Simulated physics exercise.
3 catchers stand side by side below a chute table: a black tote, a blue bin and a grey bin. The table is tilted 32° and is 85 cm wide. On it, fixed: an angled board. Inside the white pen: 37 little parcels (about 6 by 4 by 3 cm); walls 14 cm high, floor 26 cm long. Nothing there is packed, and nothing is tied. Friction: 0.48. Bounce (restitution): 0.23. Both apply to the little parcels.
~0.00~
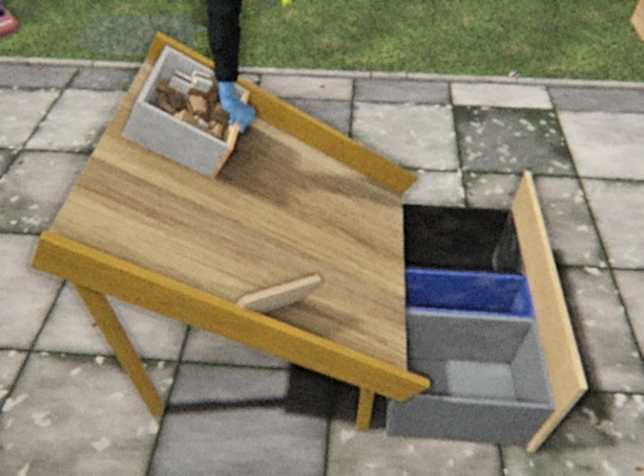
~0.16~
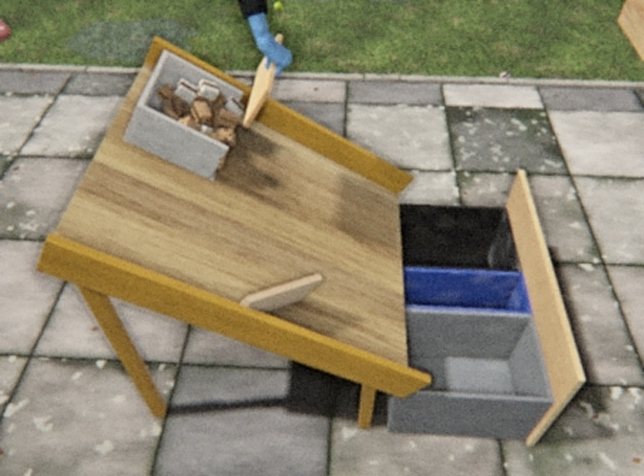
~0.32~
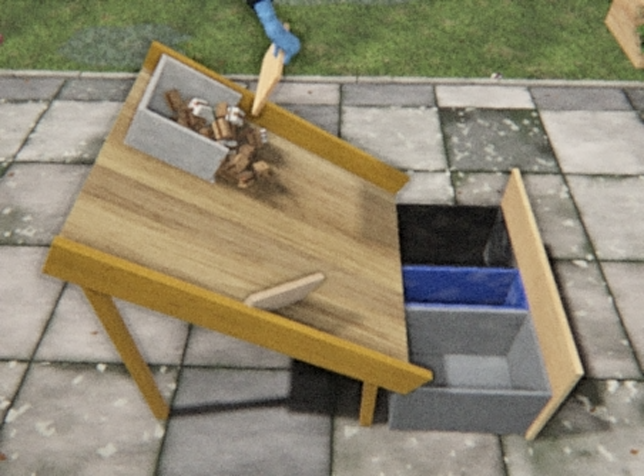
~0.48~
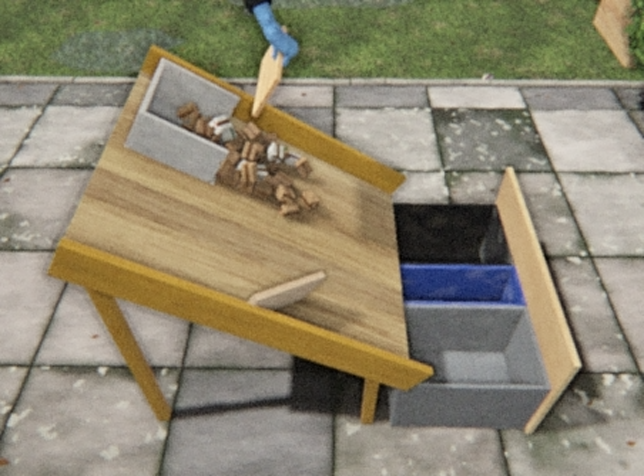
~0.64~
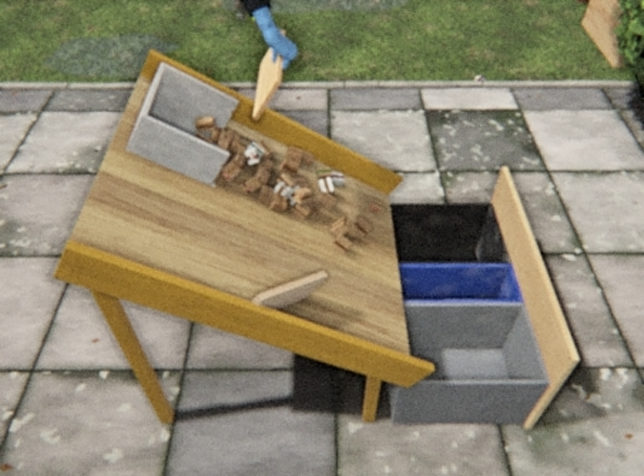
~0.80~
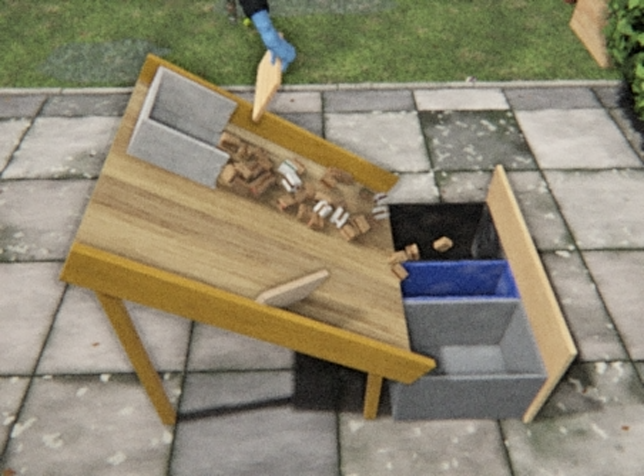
A blue-gloved hand lifts the wooden gate of a pale open pen at the upper left of a tilted wooden table, seen from above on a paved patio edged by grass. Black, blue and grey containers stand at the table's right end, and an angled board lies on its surface. Brown and whitish pieces tumble rightward down the slope, the foremost reaching the containers, while the camera drifts slightly.
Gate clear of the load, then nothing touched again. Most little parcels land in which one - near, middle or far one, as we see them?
Farthest.
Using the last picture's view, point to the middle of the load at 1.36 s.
Near (442, 279) in pixels.
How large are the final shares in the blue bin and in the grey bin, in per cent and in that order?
Shares: Approx. 20 % and 0 %.
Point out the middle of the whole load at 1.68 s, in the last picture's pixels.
Centre: Approx. (453, 279).
After 0.94 s, 6 in the black tote, 2 in the blue bin, 27 on the slope and 2 in the air.
After 1.12 s, 14 in the black tote, 4 in the blue bin, 17 on the slope and 2 in the air.
After 1.36 s, 20 in the black tote, 7 in the blue bin, 6 on the slope and 4 in the air.
When it is over (at 1.68 s), 29 in the black tote and 8 in the blue bin.
